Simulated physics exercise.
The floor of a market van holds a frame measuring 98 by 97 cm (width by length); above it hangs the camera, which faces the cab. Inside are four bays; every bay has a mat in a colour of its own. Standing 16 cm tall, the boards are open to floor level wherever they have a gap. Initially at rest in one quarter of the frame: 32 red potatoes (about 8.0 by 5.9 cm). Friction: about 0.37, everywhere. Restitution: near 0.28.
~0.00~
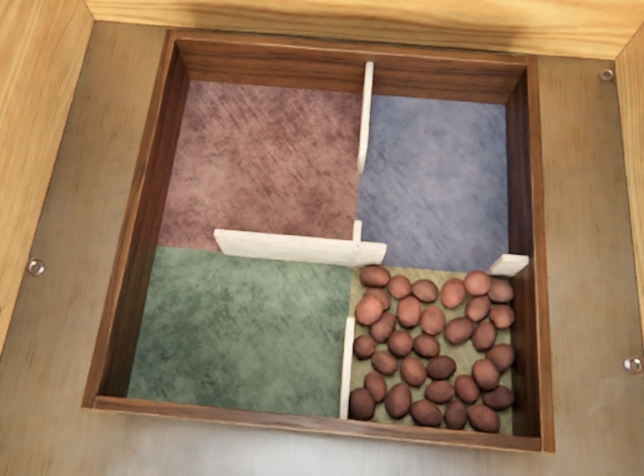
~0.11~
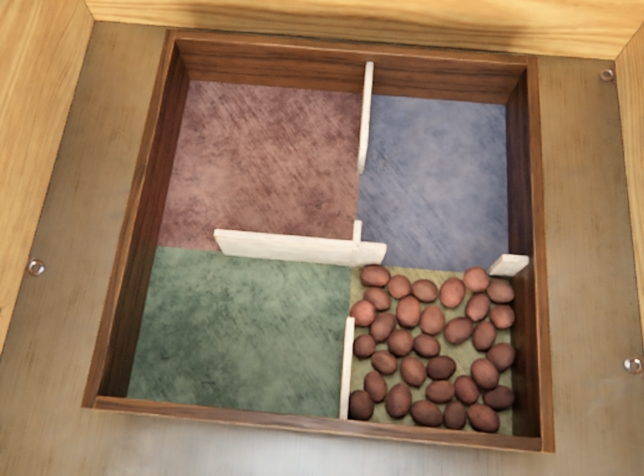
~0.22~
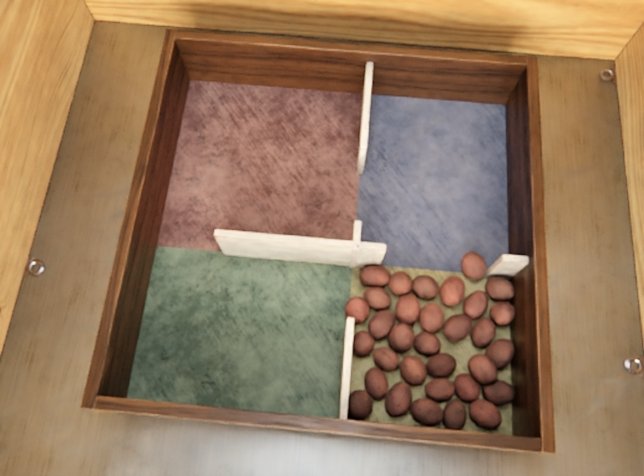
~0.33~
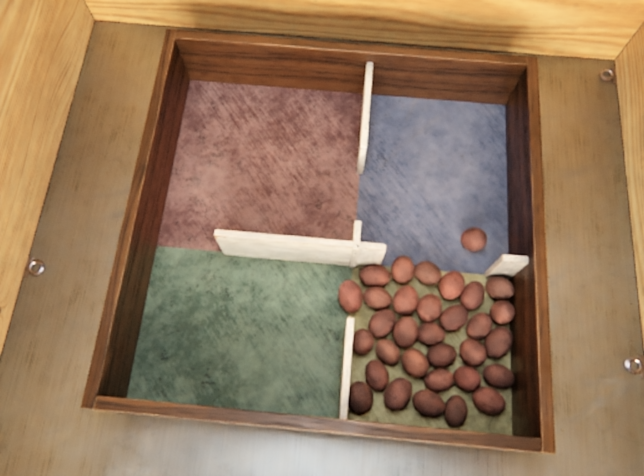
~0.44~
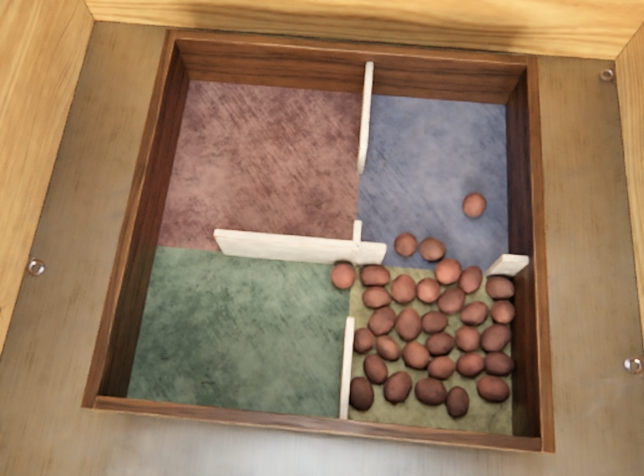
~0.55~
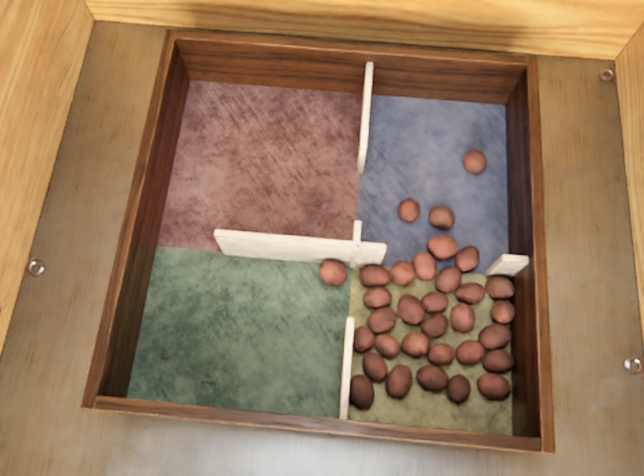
In a wooden frame split into four coloured bays, red potatoes sat bunched on the yellow mat, then several rolled up onto the blue mat and one slipped left onto the green.
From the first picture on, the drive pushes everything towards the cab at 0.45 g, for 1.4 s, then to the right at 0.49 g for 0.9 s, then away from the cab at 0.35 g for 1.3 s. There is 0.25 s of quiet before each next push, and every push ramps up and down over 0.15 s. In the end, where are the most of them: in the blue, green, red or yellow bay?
I would say the yellow one.
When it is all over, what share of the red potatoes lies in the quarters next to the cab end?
Some 20 %.
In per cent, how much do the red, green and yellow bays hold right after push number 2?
The split comes out as red 0 per cent, green 0 per cent and yellow 40 per cent.
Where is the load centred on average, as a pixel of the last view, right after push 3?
Mean position: Roughly (444, 335).
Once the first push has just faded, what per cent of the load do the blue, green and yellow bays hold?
Blue at 60, green at 0, yellow at 40 in a hundred.
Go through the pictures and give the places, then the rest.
Middle of the blue mat (435, 179); middle of the green mat (242, 331); middle of the red mat (265, 165); middle of the yellow mat (430, 348); 32 in the yellow bay; the potato farthest behind, in the direction of the first push, is at (426, 414), in the first frame.
In the second frame, 32 in the yellow bay; the potato farthest behind, in the direction of the first push, is at (426, 414).
In the third frame, 1 in the blue bay and 31 in the yellow bay; the potato farthest behind, in the direction of the first push, is at (455, 415).
In the fourth frame, 1 in the blue bay, 1 in the green bay and 30 in the yellow bay; the potato farthest behind, in the direction of the first push, is at (456, 410).
In the fifth frame, 3 in the blue bay, 1 in the green bay and 28 in the yellow bay; the potato farthest behind, in the direction of the first push, is at (361, 393).
In the sixth frame, 6 in the blue bay, 1 in the green bay and 25 in the yellow bay; the potato farthest behind, in the direction of the first push, is at (361, 392).
After push 1 (1.64 s), 19 in the blue bay, 1 in the green bay and 12 in the yellow bay.
After push 2 (2.79 s), 19 in the blue bay and 13 in the yellow bay.
After push 3 (4.34 s), 6 in the blue bay and 26 in the yellow bay.
Outcome (at 5.44 s), 6 in the blue bay and 26 in the yellow bay.
